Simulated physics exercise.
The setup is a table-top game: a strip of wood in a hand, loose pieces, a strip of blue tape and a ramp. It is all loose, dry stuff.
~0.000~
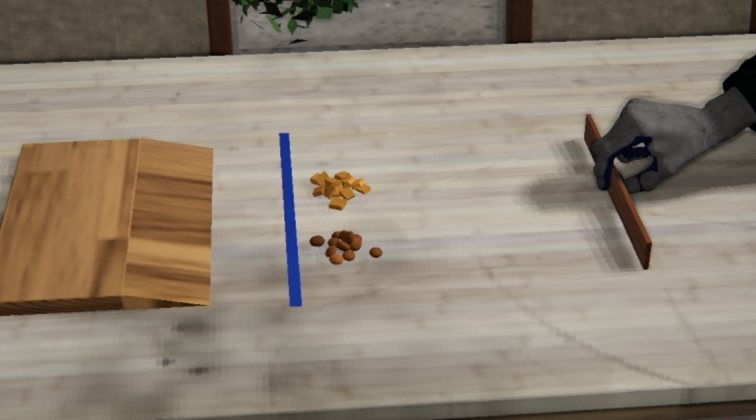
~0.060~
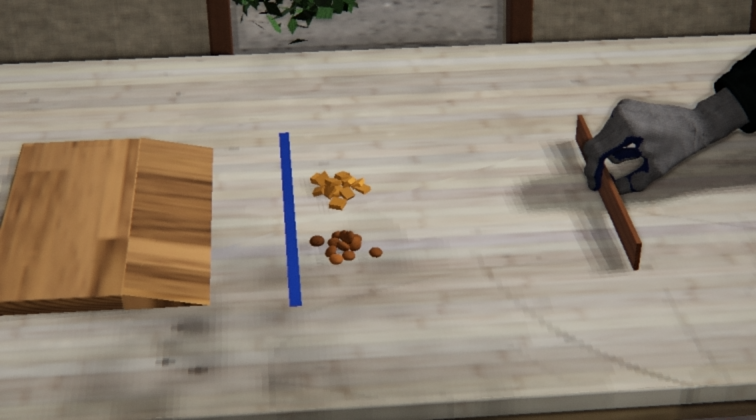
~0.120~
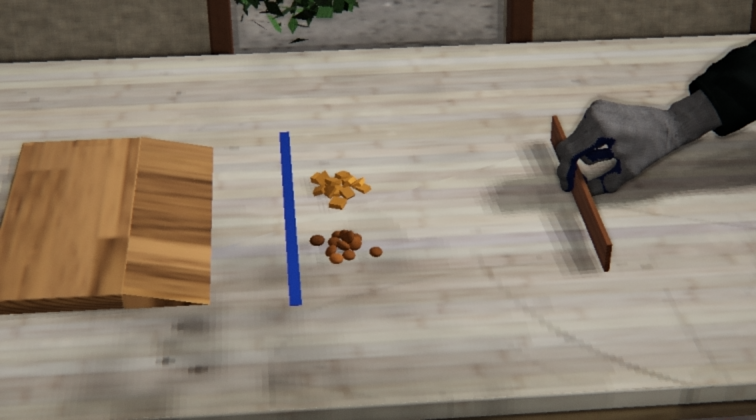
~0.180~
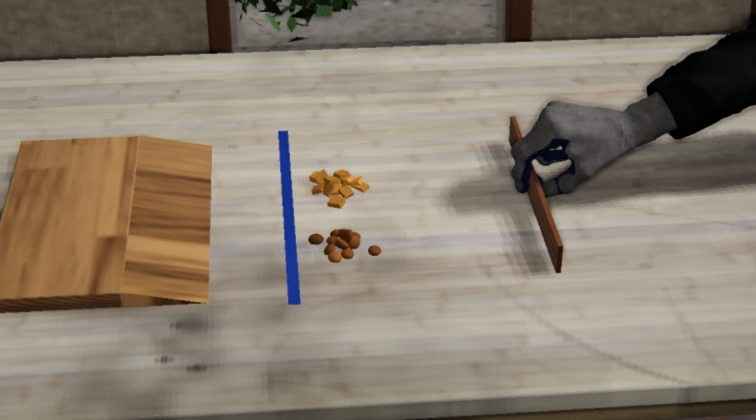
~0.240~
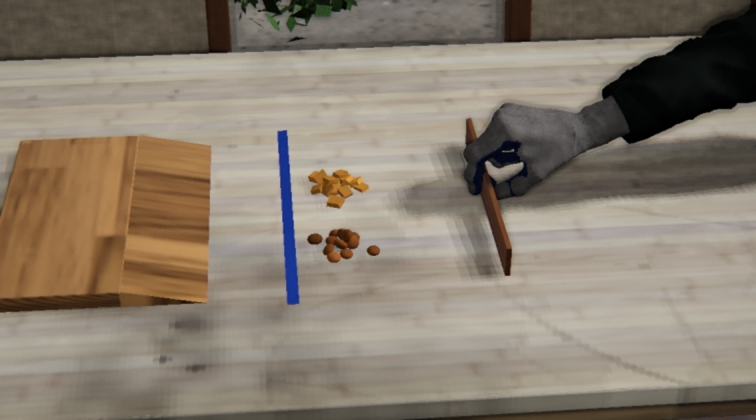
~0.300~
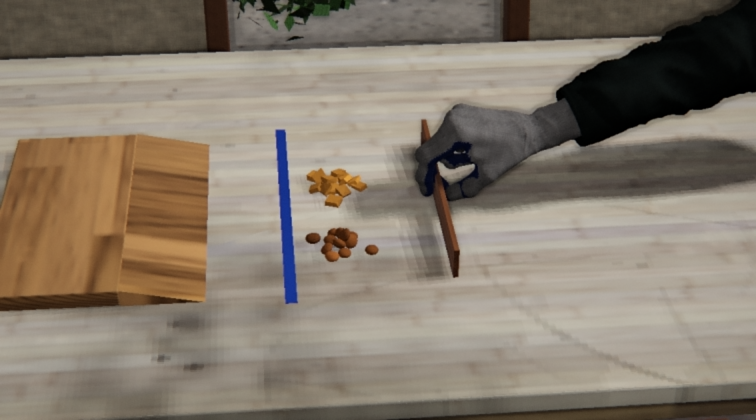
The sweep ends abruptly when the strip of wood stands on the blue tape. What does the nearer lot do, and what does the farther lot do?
My prediction: The nearer lot will fail to get any pieces up. The farther lot will fail to get any pieces up.
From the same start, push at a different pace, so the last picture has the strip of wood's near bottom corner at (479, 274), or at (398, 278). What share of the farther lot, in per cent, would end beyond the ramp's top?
Near 0 in a hundred, then near 10 in a hundred.
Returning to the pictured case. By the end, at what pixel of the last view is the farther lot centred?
Probably somewhere close to (192, 186).
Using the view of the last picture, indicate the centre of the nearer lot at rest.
Around (206, 265).
By 0.41 s, strip of wood still moving, near (350, 183); nearer lot every one short of the ramp; farther lot every one short of the ramp.
By 0.55 s, strip of wood stopped at the blue tape; nearer lot every one short of the ramp; farther lot about a tenth on the ramp, almost all short of the ramp.
By 0.83 s, strip of wood stopped at the blue tape; nearer lot roughly a third on the ramp, roughly two thirds short of the ramp; farther lot roughly two thirds on the ramp, roughly a quarter short of the ramp.
When it is over (1.0 s), strip of wood stopped at the blue tape; nearer lot not one past the top, roughly a third on the ramp, roughly two thirds short of the ramp; farther lot not one past the top, roughly two thirds on the ramp, roughly a quarter short of the ramp.
